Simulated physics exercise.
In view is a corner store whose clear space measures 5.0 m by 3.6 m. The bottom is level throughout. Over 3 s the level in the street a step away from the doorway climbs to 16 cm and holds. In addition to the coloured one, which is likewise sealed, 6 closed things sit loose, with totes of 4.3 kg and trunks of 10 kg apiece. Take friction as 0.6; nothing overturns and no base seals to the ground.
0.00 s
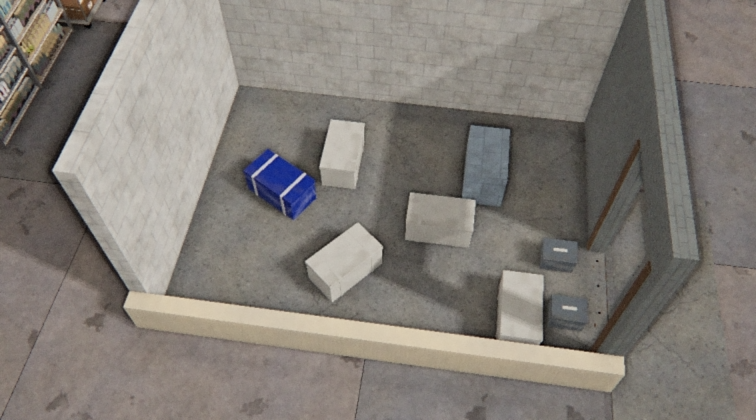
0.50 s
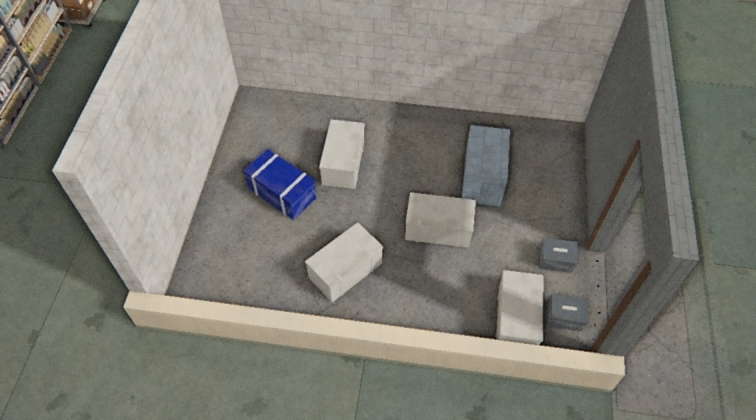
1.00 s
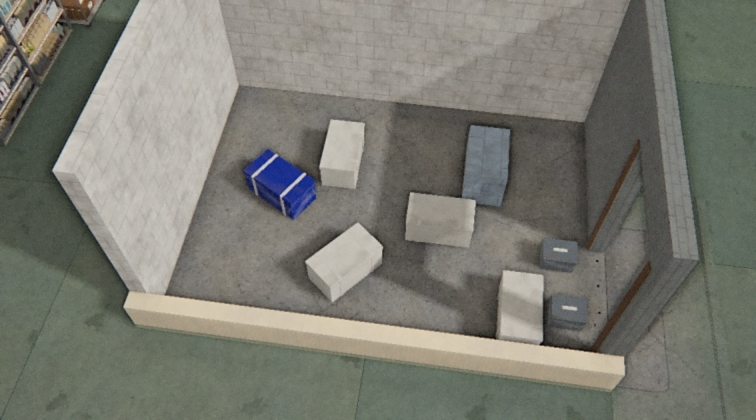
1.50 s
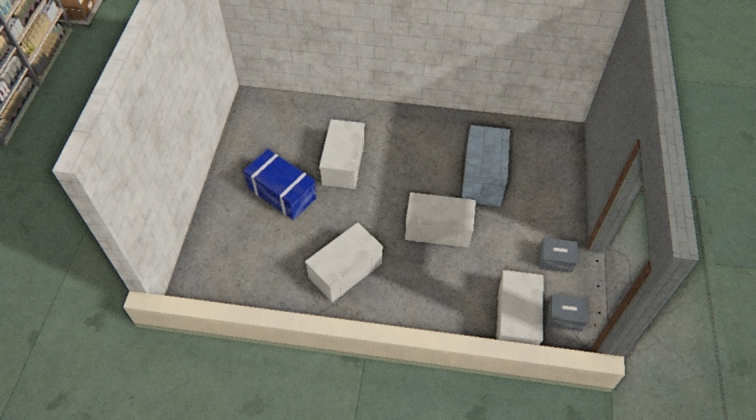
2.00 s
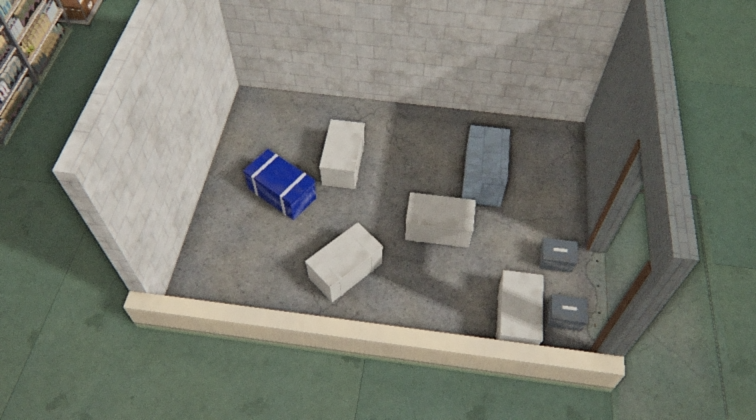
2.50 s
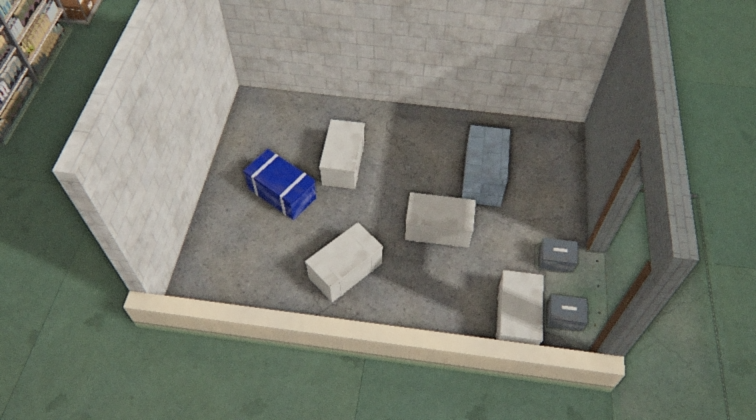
At first, a blue strapped trunk and several pale and grey boxes sit in a walled room surrounded by bare, brownish-grey ground. Green, water-like colour then covers most of the ground outside, gradually spreading around the right-hand corner and into the doorway, while the trunk and boxes stay still.
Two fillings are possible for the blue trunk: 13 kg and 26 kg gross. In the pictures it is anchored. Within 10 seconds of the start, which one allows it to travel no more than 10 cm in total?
Pretty sure it takes the high figure.
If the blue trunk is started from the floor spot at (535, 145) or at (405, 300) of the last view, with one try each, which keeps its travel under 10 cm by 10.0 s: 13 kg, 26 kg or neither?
At the first spot the lesser mass is plenty, at the second nothing offered works.
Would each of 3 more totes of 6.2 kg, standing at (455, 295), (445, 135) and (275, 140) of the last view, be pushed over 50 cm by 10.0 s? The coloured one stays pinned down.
First: Beyond the limit; second: Inside the limit; third: Inside the limit.
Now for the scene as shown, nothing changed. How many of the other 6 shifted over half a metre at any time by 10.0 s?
I make that 6.
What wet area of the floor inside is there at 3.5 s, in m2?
Some 2.5 m2 of it.
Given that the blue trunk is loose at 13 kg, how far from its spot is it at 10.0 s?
I'd put it at roughly 60 cm.
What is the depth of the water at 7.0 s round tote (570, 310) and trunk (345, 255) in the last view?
Roughly 6 and 4 cm.
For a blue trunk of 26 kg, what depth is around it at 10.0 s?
About 6 cm.
After 3.5 s the blue trunk would be 0 cm from its start with 13 kg and 0 cm from its start with 26 kg; 0 cm of water round it then.
After 4.5 s the blue trunk would be 0 cm from its start with 13 kg and 0 cm from its start with 26 kg; 0 cm of water round it then.
After 7.0 s the blue trunk would be 4 cm from its start with 13 kg and 0 cm from its start with 26 kg; 3 cm of water round it then.
After 10.0 s the blue trunk would be 70 cm from its start with 13 kg and 0 cm from its start with 26 kg; 6 cm of water round it then.
